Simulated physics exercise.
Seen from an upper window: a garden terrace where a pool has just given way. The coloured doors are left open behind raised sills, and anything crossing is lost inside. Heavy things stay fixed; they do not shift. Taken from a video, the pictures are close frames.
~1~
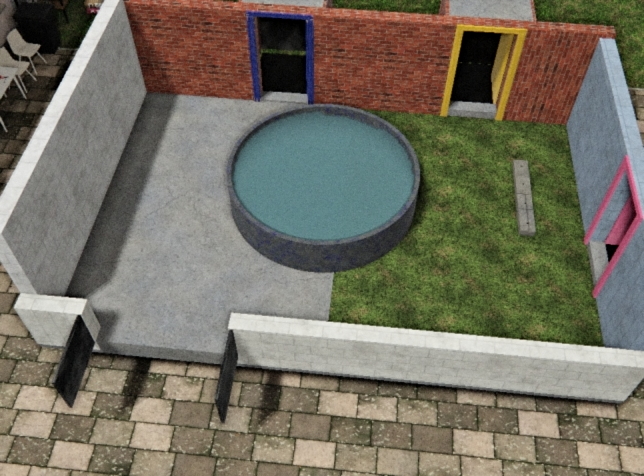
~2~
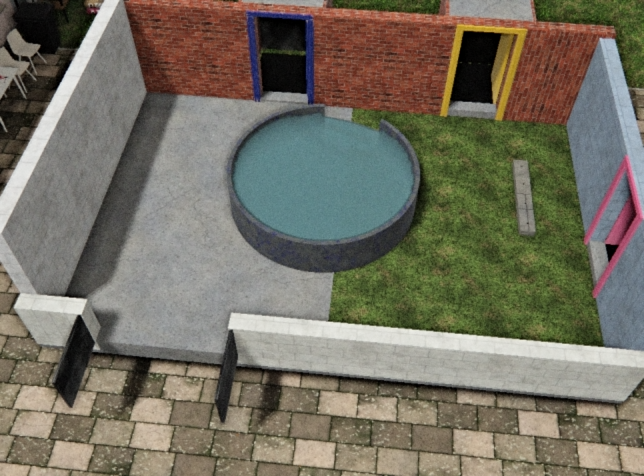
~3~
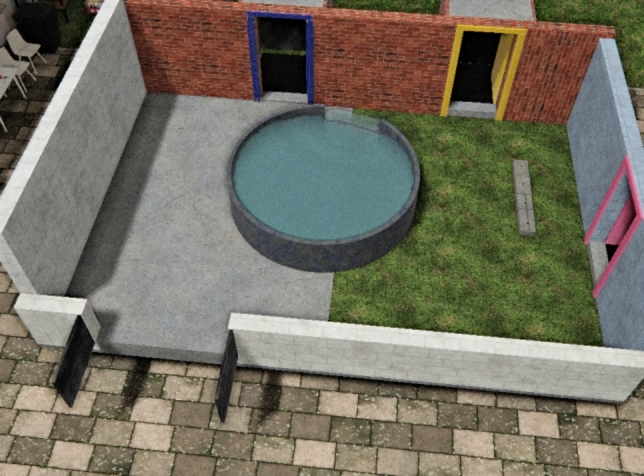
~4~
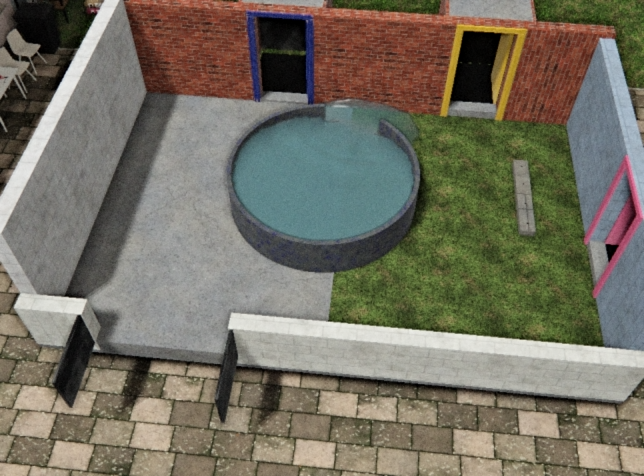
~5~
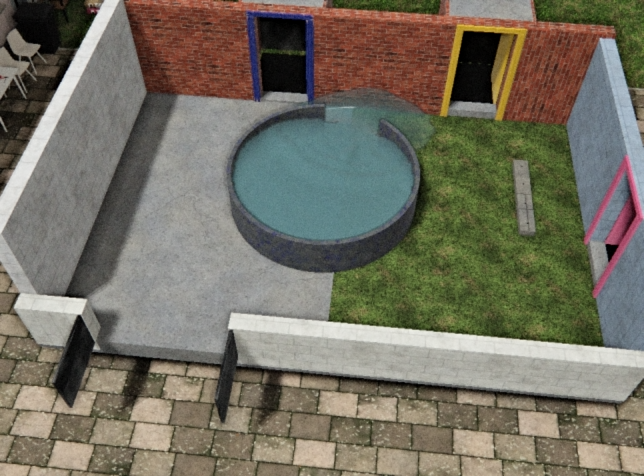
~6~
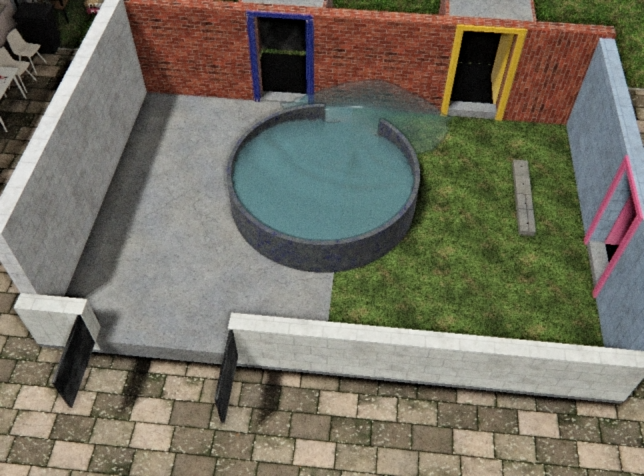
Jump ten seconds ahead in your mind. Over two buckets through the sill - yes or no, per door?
Blue door - yes, pink door - no, yellow door - no.
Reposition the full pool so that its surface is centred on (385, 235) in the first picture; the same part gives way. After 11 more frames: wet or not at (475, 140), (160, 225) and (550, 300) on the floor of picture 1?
Taking them in the order asked: Inundated, then spared, then spared.
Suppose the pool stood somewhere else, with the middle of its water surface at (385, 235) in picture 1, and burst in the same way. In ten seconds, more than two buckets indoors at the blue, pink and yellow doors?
Taking the doors in turn, blue remains short, pink remains short, and yellow surpasses that.
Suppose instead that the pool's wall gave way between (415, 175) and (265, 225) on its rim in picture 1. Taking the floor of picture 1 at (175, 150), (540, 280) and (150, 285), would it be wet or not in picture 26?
Untouched, soaked, soaked.
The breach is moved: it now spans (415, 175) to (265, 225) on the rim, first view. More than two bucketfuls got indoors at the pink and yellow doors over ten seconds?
In short: The pink one lets more in, the yellow one takes less.
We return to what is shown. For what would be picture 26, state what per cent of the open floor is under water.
Close to 55 in a hundred, I think.
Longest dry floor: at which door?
Answer: The pink-painted one.
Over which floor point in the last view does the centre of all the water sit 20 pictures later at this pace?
The water's middle lies around (352, 177).
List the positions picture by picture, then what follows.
Still water in the pool at (323, 172), in the first frame.
The front is at a hidden place, out from the gap on the pool's far side, in the second frame.
The front is at a hidden place, out from the gap on the pool's far side, in the third frame.
The front is at (404, 113), out from the gap on the pool's far side, in the fourth frame.
The front is at (426, 115), out from the gap on the pool's far side, in the fifth frame.
Water pours out on the pool's far side and has run to (449, 117), in the sixth frame.
A moment on, water covers 15 % of the floor; the blue door under two buckets in, the pink door not reached, the yellow door wet at the sill, nothing in.
Next, water covers 35 % of the floor; the blue door under two buckets in, the pink door not reached, the yellow door wet at the sill, nothing in.
Then, water covers 55 % of the floor; the blue door over two buckets in, the pink door wet at the sill, nothing in, the yellow door wet at the sill, nothing in.
Later, water covers 85 % of the floor; the blue door over two buckets in, the pink door wet at the sill, nothing in, the yellow door wet at the sill, nothing in.
In the end, water covers 100 % of the floor; the blue door over two buckets in, the pink door wet at the sill, nothing in, the yellow door wet at the sill, nothing in.
